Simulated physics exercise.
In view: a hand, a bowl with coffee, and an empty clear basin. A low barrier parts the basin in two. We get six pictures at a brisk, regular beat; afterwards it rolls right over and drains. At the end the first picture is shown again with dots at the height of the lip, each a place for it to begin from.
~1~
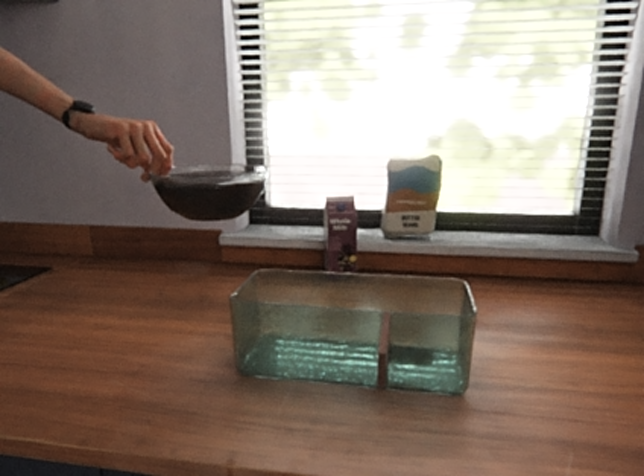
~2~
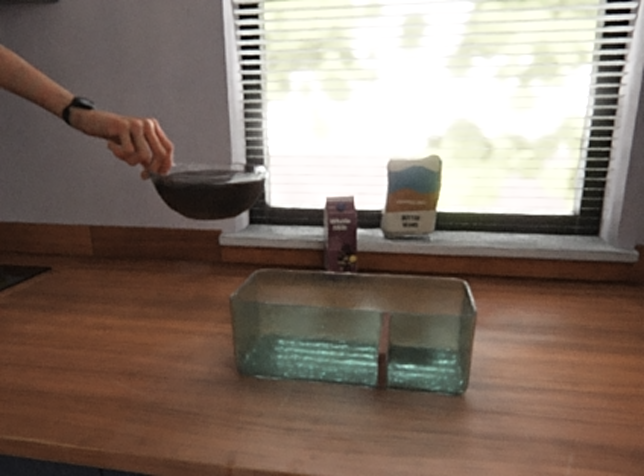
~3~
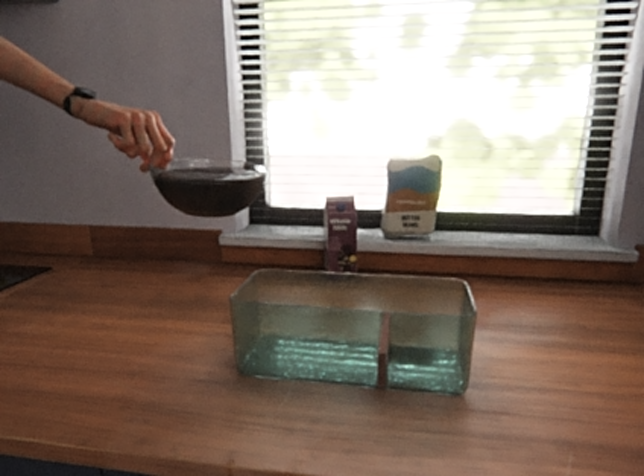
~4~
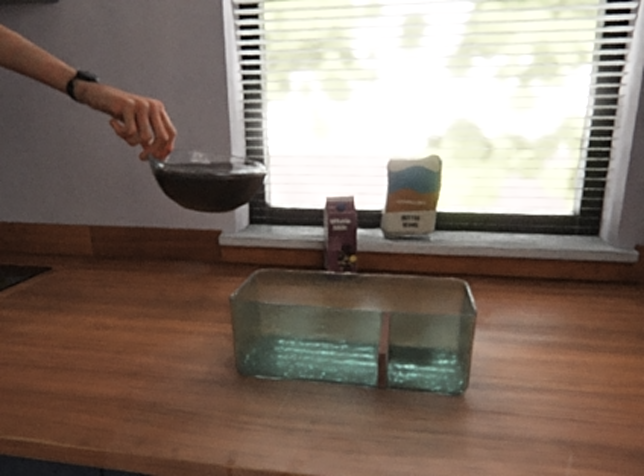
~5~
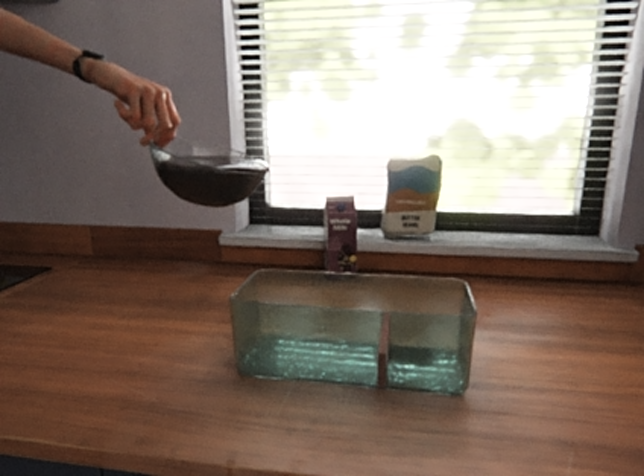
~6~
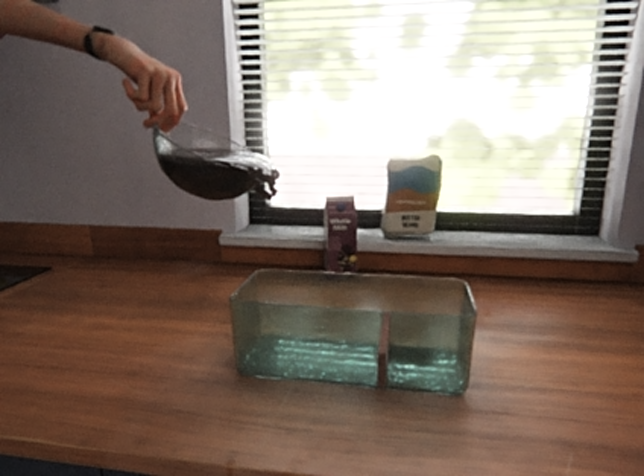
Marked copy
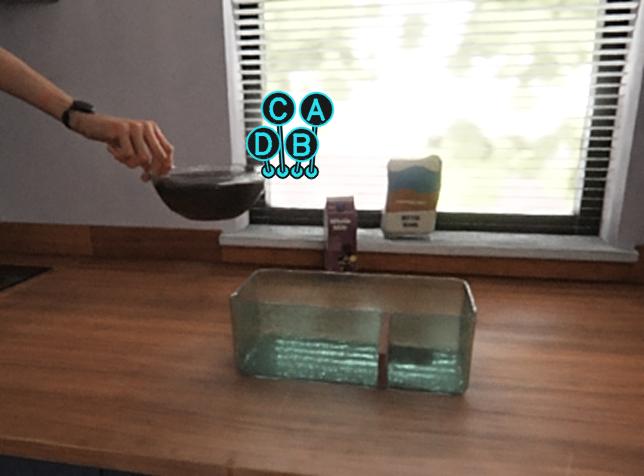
A hand with a dark wristband, reaching in from the left, holds a clear bowl of dark coffee by its rim above a wooden kitchen counter, seen from the front by a still camera. Below and to the right sits a greenish clear basin with a low divider, before a purple carton, a colourful packet and a bright window with blinds. The hand gradually raises the bowl's left side, tilting it rightward until coffee slips over the right lip.
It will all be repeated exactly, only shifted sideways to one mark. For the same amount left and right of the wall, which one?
Best: B.
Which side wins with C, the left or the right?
The left one.
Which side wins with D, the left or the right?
More ends on the left.
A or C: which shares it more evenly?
Spot A.
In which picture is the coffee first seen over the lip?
Picture 5.
On the marked copy, A at (311, 171); B at (296, 171); C at (282, 171); D at (268, 171).
With A, about 25 % ends left of the wall and 73 % right of it.
With B, about 49 % ends left of the wall and 49 % right of it.
With C, about 81 % ends left of the wall and 17 % right of it.
With D, about 94 % ends left of the wall and 3 % right of it.
